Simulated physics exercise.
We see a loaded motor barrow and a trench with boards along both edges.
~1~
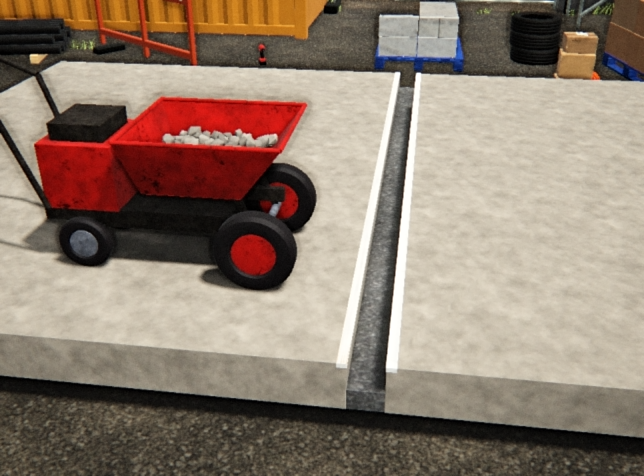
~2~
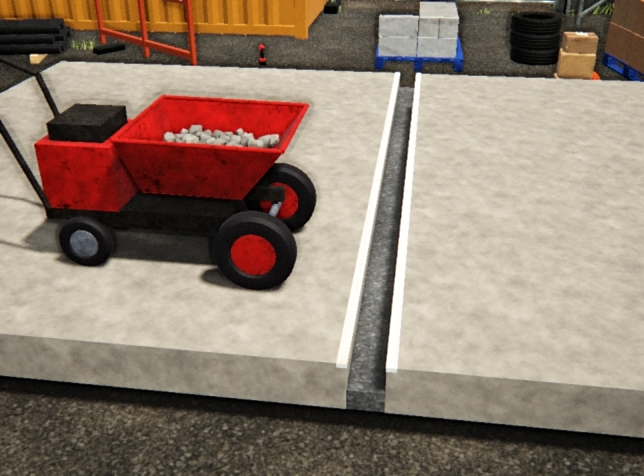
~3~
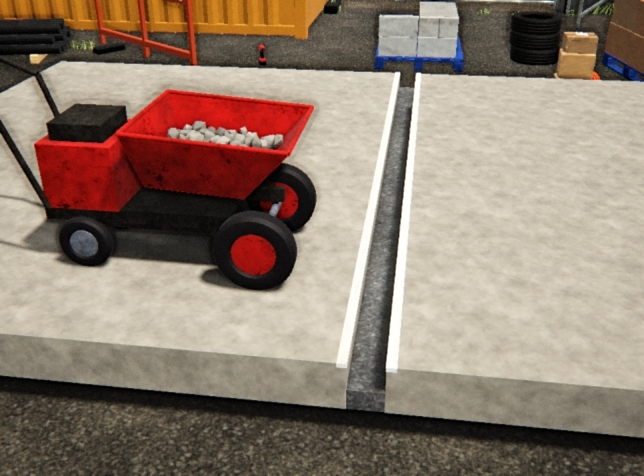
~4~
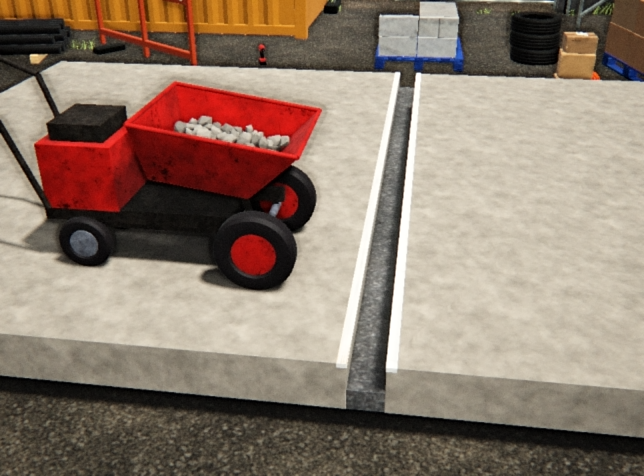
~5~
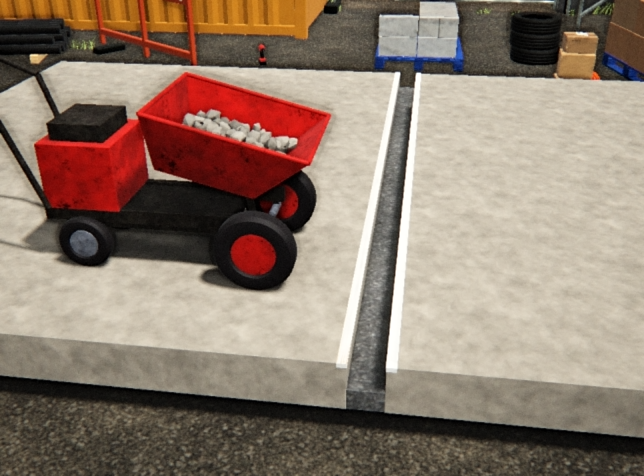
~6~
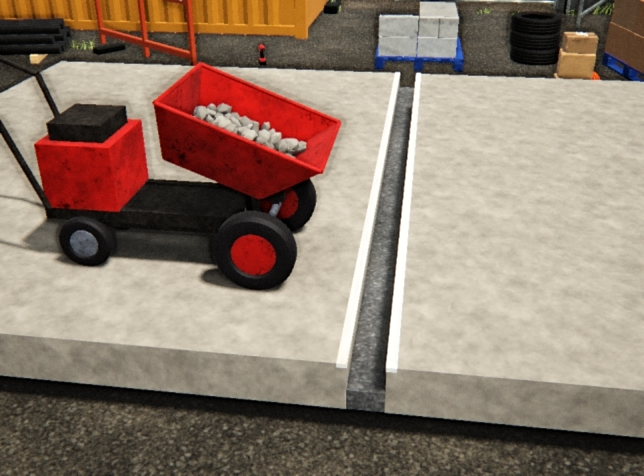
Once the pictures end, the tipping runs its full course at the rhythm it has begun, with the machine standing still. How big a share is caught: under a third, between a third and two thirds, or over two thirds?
The trench takes between a third and two thirds.
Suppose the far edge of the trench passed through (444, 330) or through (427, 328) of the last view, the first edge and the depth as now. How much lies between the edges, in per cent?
About 100 and 90 per cent.
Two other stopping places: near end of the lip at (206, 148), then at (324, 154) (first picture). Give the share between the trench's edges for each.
About 50 and 0 per cent.
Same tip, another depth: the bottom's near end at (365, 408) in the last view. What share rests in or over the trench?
Some 40 per cent.
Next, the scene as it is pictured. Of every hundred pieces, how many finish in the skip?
Near 0 %.
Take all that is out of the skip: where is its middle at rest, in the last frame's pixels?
Close to (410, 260).
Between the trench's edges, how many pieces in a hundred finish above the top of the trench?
Close to 10 per cent.
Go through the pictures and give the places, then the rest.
The first frame shows lip of the skip near (280, 151), level; top of the load near (216, 146), broken stones; first edge of the trench near (349, 322); far edge near (396, 326), the trench under half as wide as the skip, and about as deep as wide.
The second frame shows lip of the skip near (282, 152), tipped barely; top of the load near (200, 149).
The third frame shows lip of the skip near (288, 154), tipped barely; top of the load near (204, 146).
The fourth frame shows lip of the skip near (297, 158), tipped a little; top of the load near (201, 141).
The fifth frame shows lip of the skip near (308, 164), tipped a little; top of the load near (188, 135).
The sixth frame shows lip of the skip near (321, 172), tipped clearly; top of the load near (199, 127); first edge of the trench near (349, 322); far edge near (396, 326).
Shortly afterwards, skip tipped steeply; the whole lot in the skip.
Next, skip tipped right over; the bulk in the skip; a little in or heaped over the trench; a little beyond it; only a few falling.
Some moments later, skip tipped right over; a little in the skip; near a third in or heaped over the trench; near two thirds beyond it.
In the end, skip tipped right over; near a third in or heaped over the trench; near two thirds beyond it.
